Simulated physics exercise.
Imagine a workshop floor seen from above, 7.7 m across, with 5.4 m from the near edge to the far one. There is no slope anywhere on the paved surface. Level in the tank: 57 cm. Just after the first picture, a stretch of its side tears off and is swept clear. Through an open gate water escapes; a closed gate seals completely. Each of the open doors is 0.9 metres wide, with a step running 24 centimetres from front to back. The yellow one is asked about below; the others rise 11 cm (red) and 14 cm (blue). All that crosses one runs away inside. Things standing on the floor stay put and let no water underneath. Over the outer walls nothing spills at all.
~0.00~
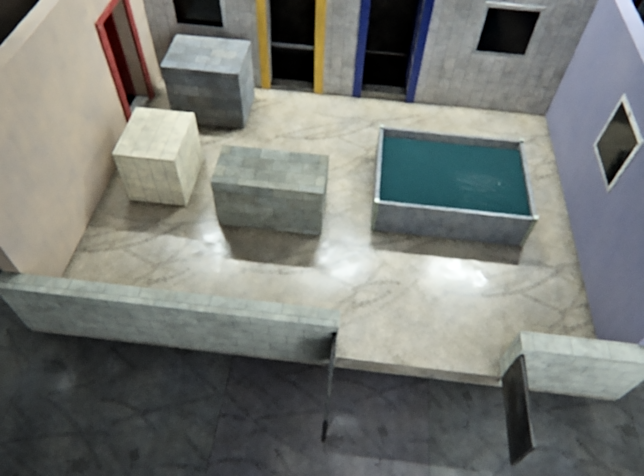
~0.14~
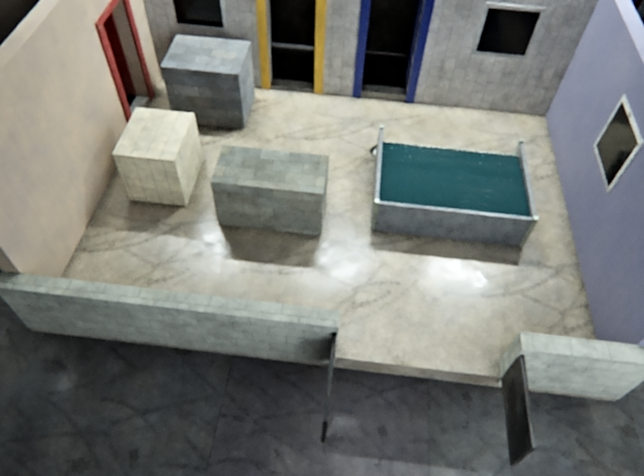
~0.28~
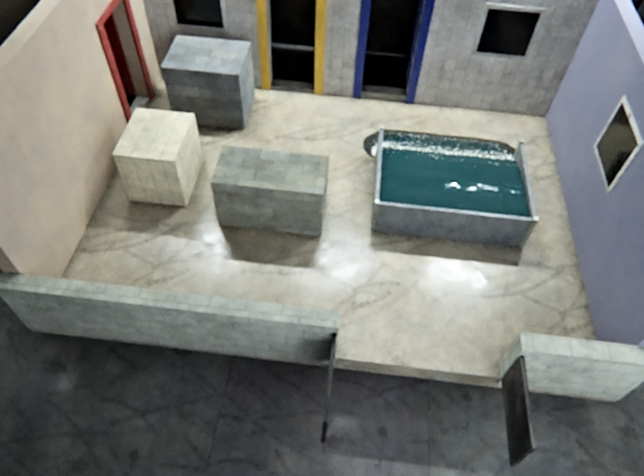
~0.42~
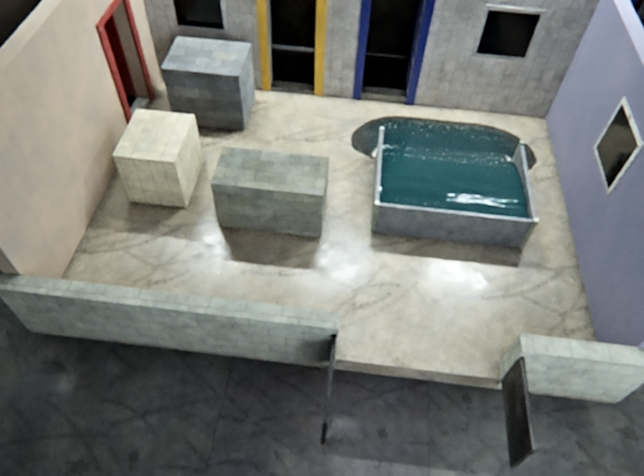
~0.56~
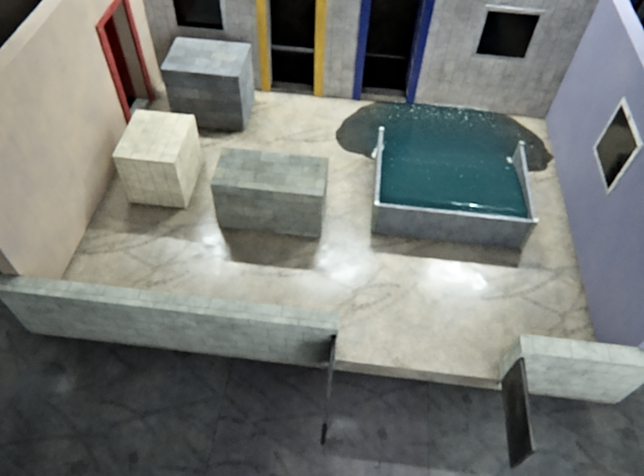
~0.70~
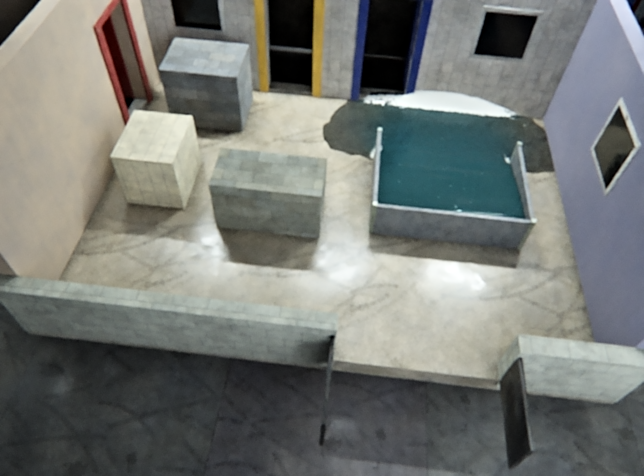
On a pale workshop floor with three blocks and red, yellow and blue doorways, a rectangular tank of still green water stands at the right. Its far side disappears, and water pours out behind it, spreading across the floor in a widening dark puddle toward the back wall.
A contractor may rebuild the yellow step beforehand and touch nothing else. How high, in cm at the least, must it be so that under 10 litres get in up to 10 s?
It would need to be roughly 8 cm high.
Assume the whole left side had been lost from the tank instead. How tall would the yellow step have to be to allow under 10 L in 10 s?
A minimum of about 18 cm.
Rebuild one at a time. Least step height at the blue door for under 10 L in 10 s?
Roughly 29 cm at the blue door.
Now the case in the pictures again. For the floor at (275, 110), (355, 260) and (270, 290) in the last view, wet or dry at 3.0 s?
So, in order, I'd say got wet, then stayed dry, then stayed dry.
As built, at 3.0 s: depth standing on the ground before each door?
In cm - yellow: 8, red: 0, blue: 18.
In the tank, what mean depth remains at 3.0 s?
Close to 10 cm deep on average.
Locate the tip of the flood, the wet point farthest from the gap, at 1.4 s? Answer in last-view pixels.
At about (291, 98).
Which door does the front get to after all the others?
That's the red one, it comes last.
After 1.4 s water covers 20 % of the floor, deepest (41 cm) near (436, 119); 3 cm at the yellow door, 0 litres in over its 6 cm step.
After 3.0 s water covers 40 % of the floor, deepest (26 cm) near (539, 129); 8 cm at the yellow door, 3 litres in over its 6 cm step.
After 10.0 s water covers 95 % of the floor, deepest (11 cm) near (538, 123); 7 cm at the yellow door, 29 litres in over its 6 cm step.
At the yellow door as built, the water arrived by 1.4 s and peaked near 9 cm at 5.4 s.
With a step of 7 cm, 18 litres would have come in within the 10 s; with 9.5 cm, 5 litres. So under 10 litres takes about 8 cm.
